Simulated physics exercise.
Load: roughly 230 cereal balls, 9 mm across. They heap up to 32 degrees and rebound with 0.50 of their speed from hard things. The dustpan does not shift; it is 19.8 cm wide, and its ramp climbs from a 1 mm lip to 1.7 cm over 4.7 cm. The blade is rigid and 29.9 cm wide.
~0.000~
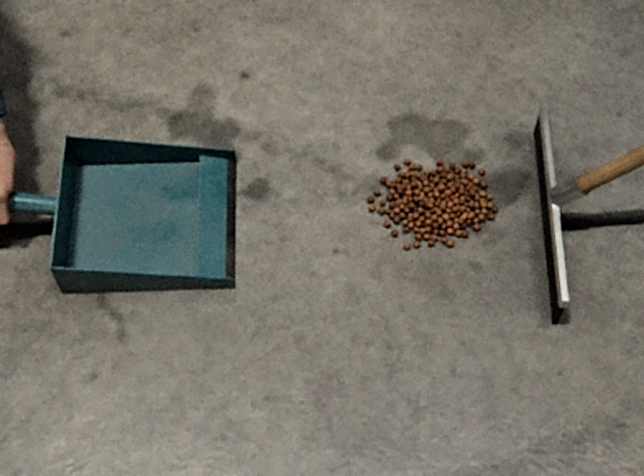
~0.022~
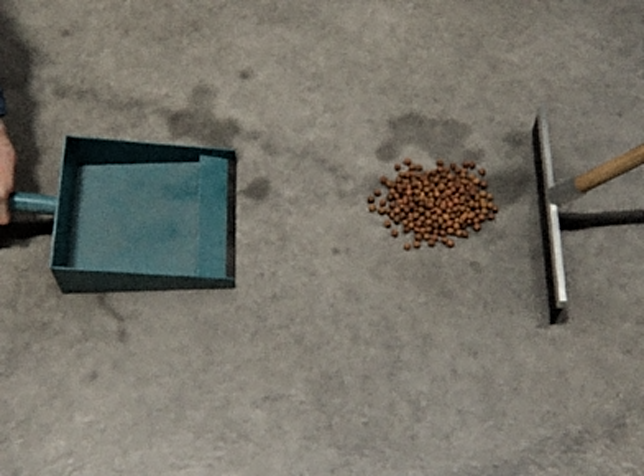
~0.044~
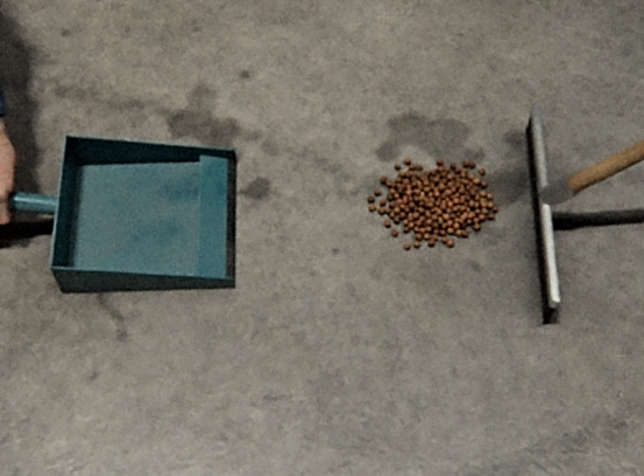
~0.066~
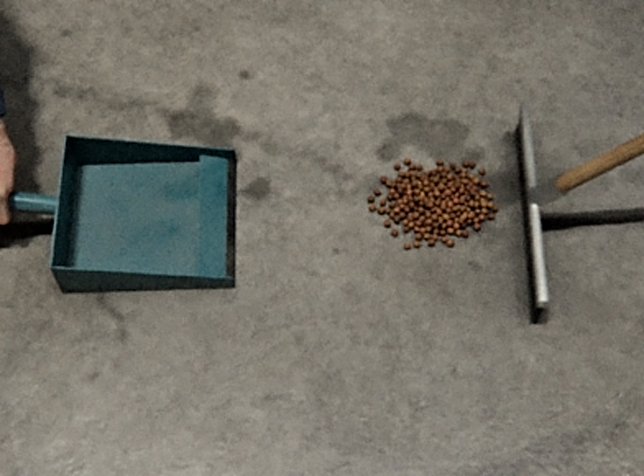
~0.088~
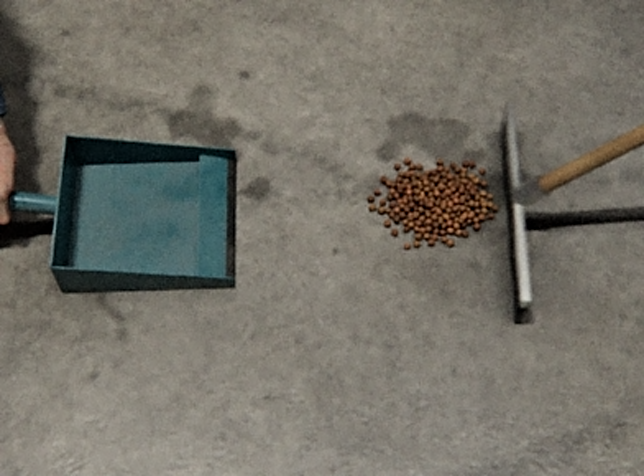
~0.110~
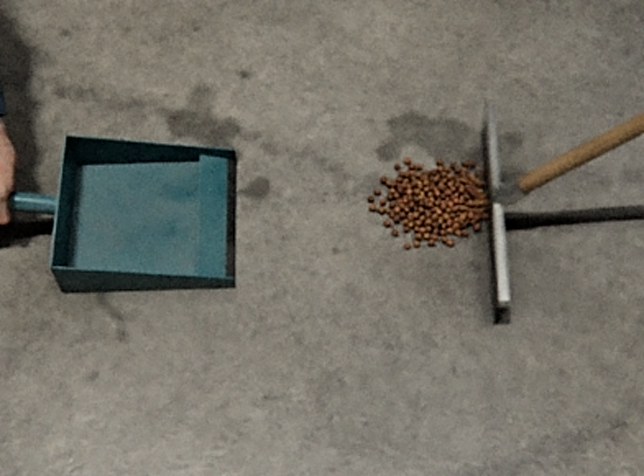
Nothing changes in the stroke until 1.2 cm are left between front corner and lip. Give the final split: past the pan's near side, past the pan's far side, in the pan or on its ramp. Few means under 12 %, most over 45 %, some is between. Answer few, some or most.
Past the pan's near side: Few; past the pan's far side: Some; in the pan or on its ramp: Most.
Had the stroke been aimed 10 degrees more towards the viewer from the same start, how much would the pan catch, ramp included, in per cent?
Then about 50 per cent.
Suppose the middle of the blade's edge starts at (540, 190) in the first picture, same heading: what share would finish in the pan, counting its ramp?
About 55 per cent.
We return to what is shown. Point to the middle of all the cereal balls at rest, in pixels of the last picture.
At about (190, 201).
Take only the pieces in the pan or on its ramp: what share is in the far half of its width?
Some 60 per cent.
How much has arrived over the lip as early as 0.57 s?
About 60 per cent by then.
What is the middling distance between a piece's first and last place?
Roughly 34 cm.
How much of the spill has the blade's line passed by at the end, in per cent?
About 0 per cent.
After 0.25 s, middle of the blade 17 cm from the lip; 0 % over the lip, far side 10 %, near side 0 %.
Then, at 0.34 s, middle of the blade 6 cm from the lip; 0 % over the lip, far side 20 %, near side 5 %.
After 0.57 s, middle of the blade 2 cm from the lip; 60 % over the lip, far side 20 %, near side 5 %.
At rest (1.3 s), near side 5 %, far side 20 %, pan 55 %, in front of the lip or behind the blade 20 %.
